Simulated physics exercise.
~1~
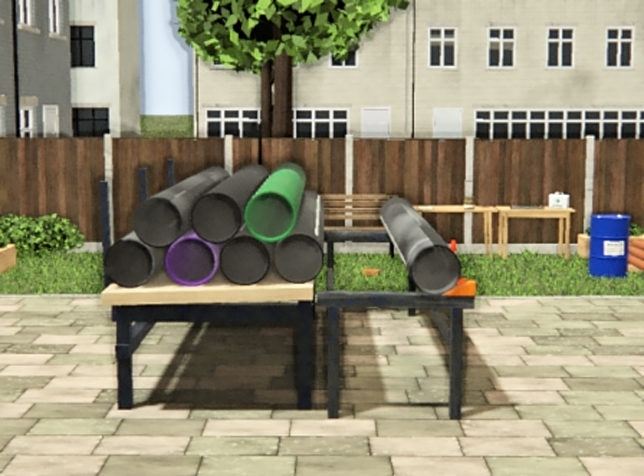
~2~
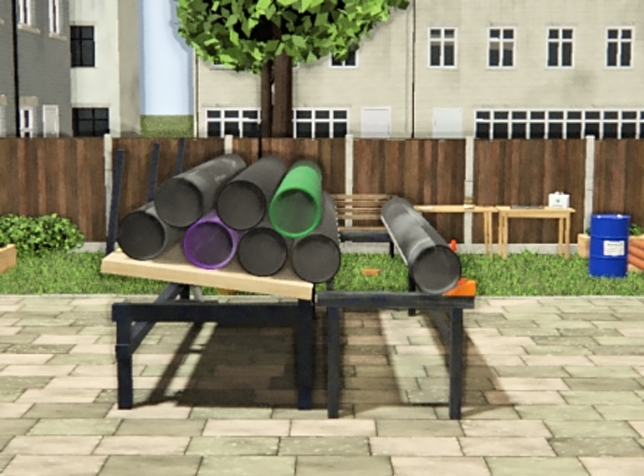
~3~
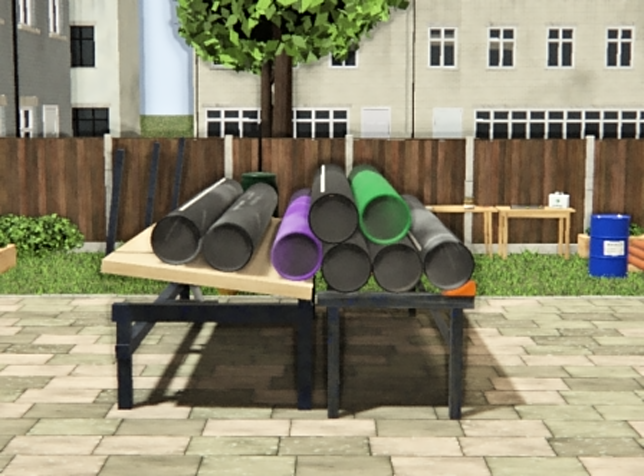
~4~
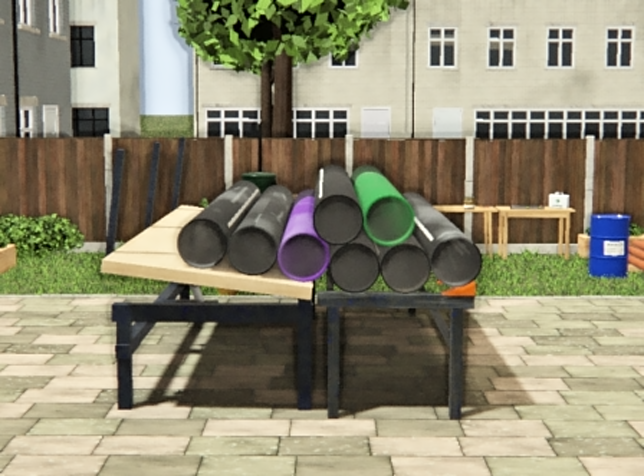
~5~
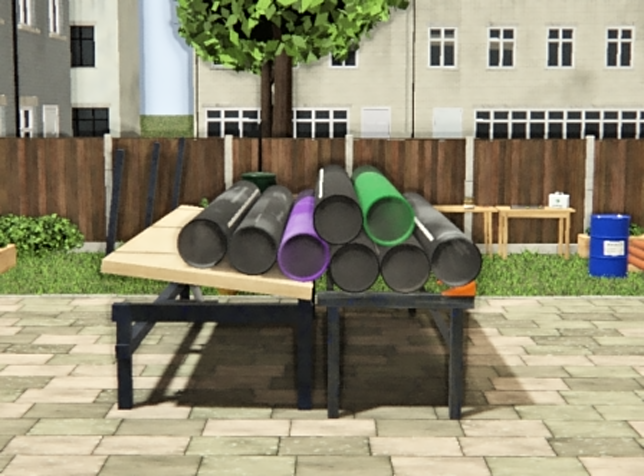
A stack of seven dark pipes, one rimmed green and one purple, sits on a wooden tipping deck at the left of a paved yard, seen from the front. To its right stands a low metal rack holding one grey pipe against an orange stop, with a fence and tree behind. The deck's left side lifts, and the stack starts rolling right. Several pipes spill onto the rack, green riding on top, while purple rolls down to the deck's lower edge. The pipes close up and settle, with green resting on others, purple still on the tilted deck, and none falling off.
